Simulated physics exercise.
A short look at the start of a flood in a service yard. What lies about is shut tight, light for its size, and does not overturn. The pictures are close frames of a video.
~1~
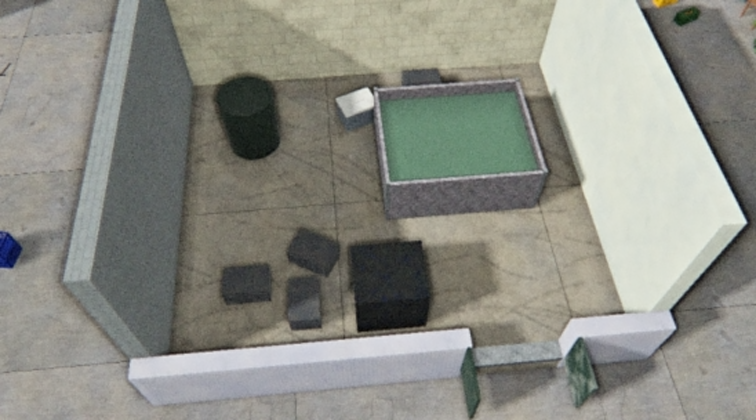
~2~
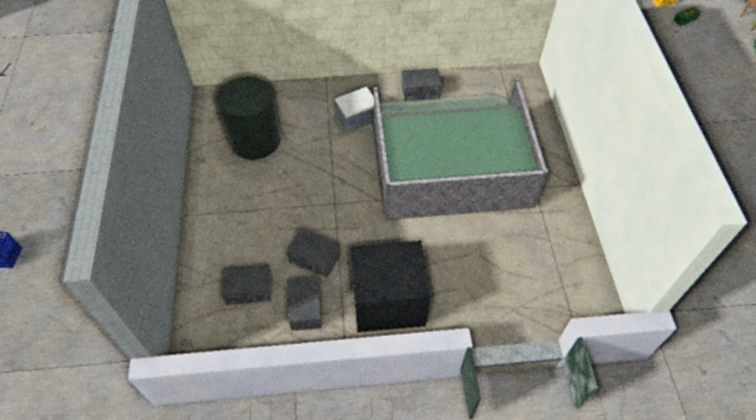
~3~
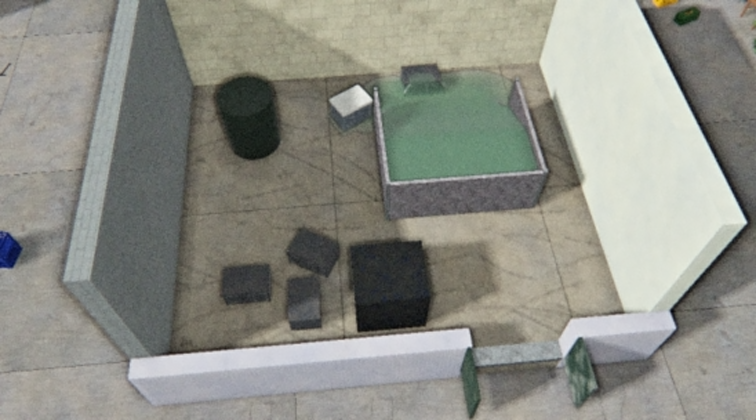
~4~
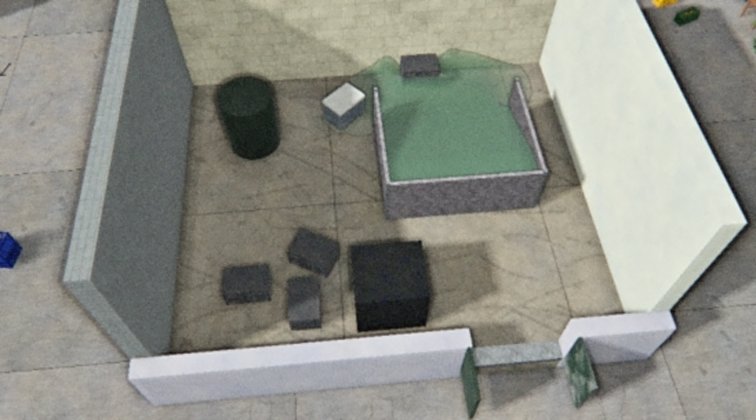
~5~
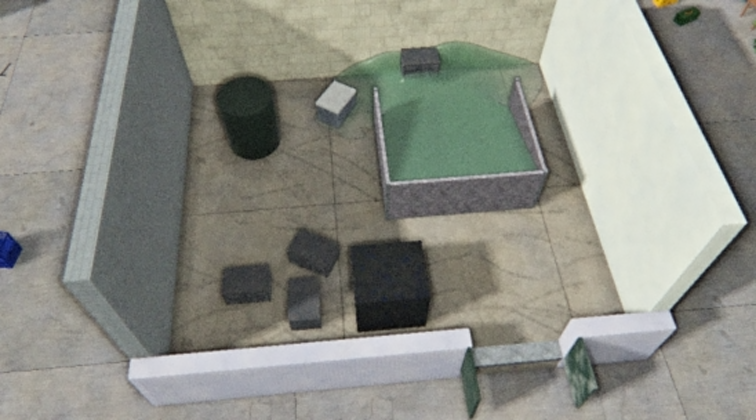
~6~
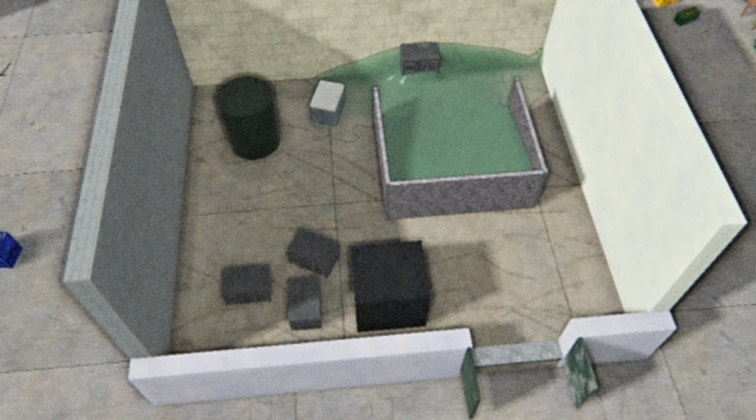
The footage shows a walled yard where the far side of a tank opens and green water spreads along the back wall, lifting a grey crate and nudging a pale chest left, while the dark barrel and nearer blocks stay still.
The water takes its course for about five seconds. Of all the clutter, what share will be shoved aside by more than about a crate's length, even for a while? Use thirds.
That comes to from one to two thirds.
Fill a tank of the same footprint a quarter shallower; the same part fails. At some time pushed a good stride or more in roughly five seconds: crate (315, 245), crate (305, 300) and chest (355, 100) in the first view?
In that order: Short of that, short of that, that far or more.
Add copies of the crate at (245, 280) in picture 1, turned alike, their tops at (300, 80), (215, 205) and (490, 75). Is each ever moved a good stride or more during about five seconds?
One after the other: Moved that far, yes, yes.
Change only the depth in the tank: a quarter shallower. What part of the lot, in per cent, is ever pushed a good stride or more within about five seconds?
Close to 40 %.
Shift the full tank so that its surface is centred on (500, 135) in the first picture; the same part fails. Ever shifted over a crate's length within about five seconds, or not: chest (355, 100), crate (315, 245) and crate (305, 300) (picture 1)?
One after the other: Pushed that far, not that far, never so far.
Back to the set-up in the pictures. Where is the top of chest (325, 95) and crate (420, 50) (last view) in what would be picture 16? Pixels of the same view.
Around (293, 150) and (327, 85).
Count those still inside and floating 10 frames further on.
The number is 1.
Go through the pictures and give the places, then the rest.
A chest at (357, 101), on the bottom; a crate at (422, 78) rests on the ground; 0 of 5 have shifted, in the first frame.
A chest at (357, 101), on the bottom; a crate at (422, 78) rests on the ground; 0 of 5 have shifted, in the second frame.
A chest at (351, 100) rests on the ground, close to its start; a crate at (421, 73) rests on the ground, close to its start; 2 of 5 have shifted, in the third frame.
A chest at (344, 98) rests on the ground, close to its start; a crate at (420, 63), on the bottom, close to its start; 2 of 5 have shifted, in the fourth frame.
A chest at (336, 96), on the bottom, a stride from its start; a crate at (420, 55), afloat, close to its start; 2 of 5 have shifted, in the fifth frame.
A chest at (327, 94) rests on the ground, a stride from its start; a crate at (420, 51) floats, close to its start; 2 of 5 have shifted, in the sixth frame.
A moment on, 1 of 5 are well off their spots; 1 afloat.
Next, 2 of 5 are well off their spots; 1 afloat.
Later, 2 of 5 are well off their spots; 1 afloat.
In the end, 3 of 5 are well off their spots, and 3 have been at some point; 3 afloat.
